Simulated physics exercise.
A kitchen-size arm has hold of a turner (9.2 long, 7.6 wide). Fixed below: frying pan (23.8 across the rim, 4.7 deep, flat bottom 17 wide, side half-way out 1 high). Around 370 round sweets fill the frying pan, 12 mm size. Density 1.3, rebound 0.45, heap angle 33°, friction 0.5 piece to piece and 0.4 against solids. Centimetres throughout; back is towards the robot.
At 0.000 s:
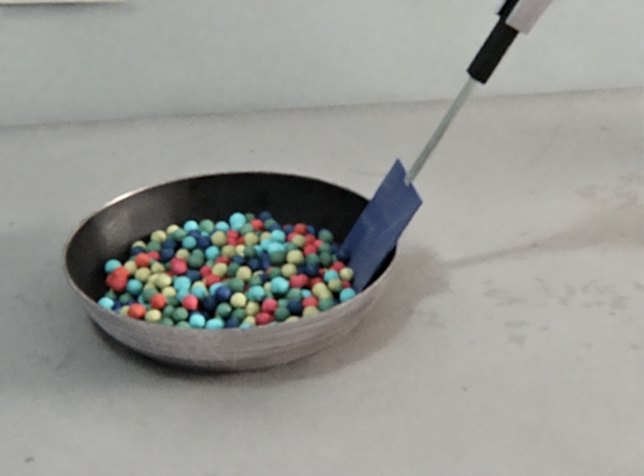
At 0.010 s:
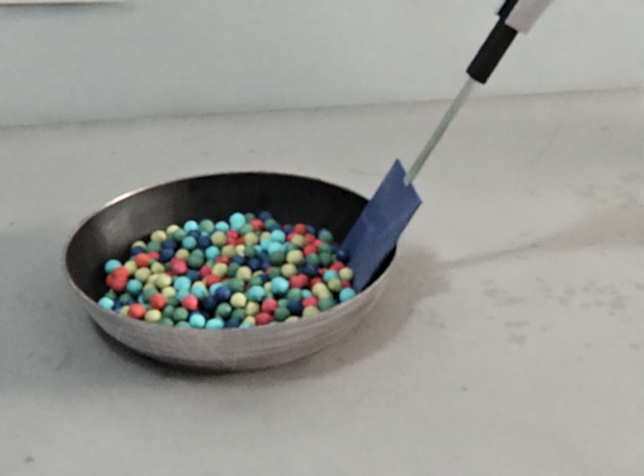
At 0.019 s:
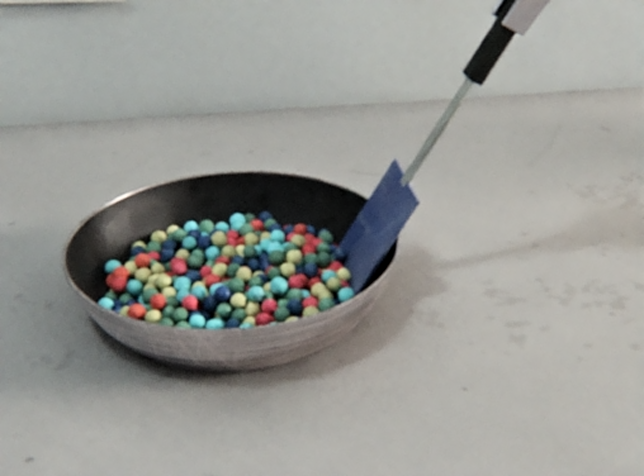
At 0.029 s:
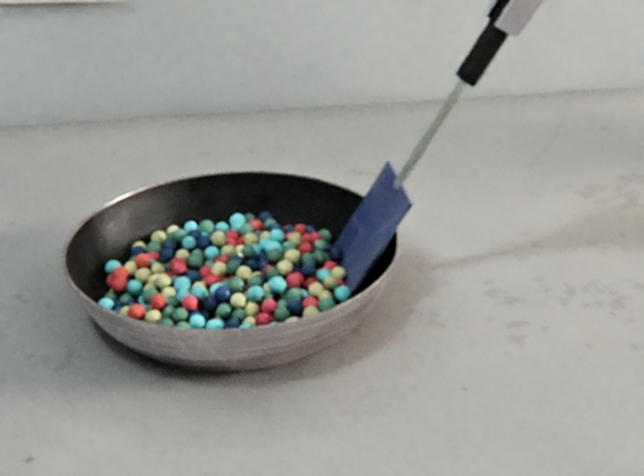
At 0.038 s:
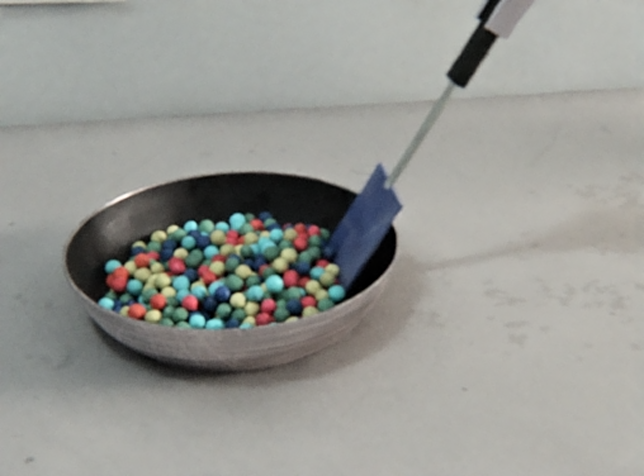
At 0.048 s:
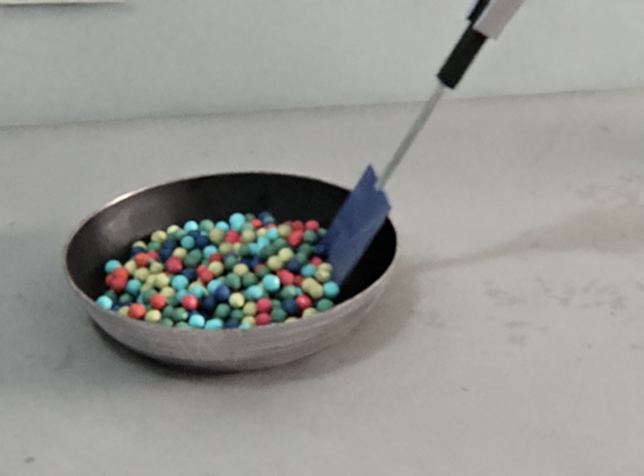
Robot arm holding a blue turner, sliding it slightly left against the colourful round sweets in a dark frying pan.
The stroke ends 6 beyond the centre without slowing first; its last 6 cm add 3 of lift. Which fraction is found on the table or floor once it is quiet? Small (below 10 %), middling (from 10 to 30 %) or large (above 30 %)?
A small share, below 10 %, ends on the table or floor.
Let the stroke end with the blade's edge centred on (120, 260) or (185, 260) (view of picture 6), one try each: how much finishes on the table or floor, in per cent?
Some 25 and 0 per cent.
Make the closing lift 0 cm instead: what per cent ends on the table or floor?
About 0 per cent.
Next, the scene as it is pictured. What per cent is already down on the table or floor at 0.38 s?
Roughly 5 per cent.
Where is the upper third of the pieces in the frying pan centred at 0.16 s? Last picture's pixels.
At about (188, 257).
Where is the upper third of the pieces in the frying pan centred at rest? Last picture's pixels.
Near (129, 271).
By 0.10 s, sloping 59°, highest piece 5 above the table; 368 in the frying pan.
By 0.16 s, sloping 59°, highest piece 7 above the table; 368 in the frying pan.
By 0.38 s, sloping 59°, highest piece 5 above the table; 345 in the frying pan, 23 on the table or floor.
By 1.43 s, sloping 59°, highest piece 5 above the table; 345 in the frying pan, 23 on the table or floor.
Final count, 345 in the frying pan, 23 on the table or floor. That is 6 % on the table or floor.
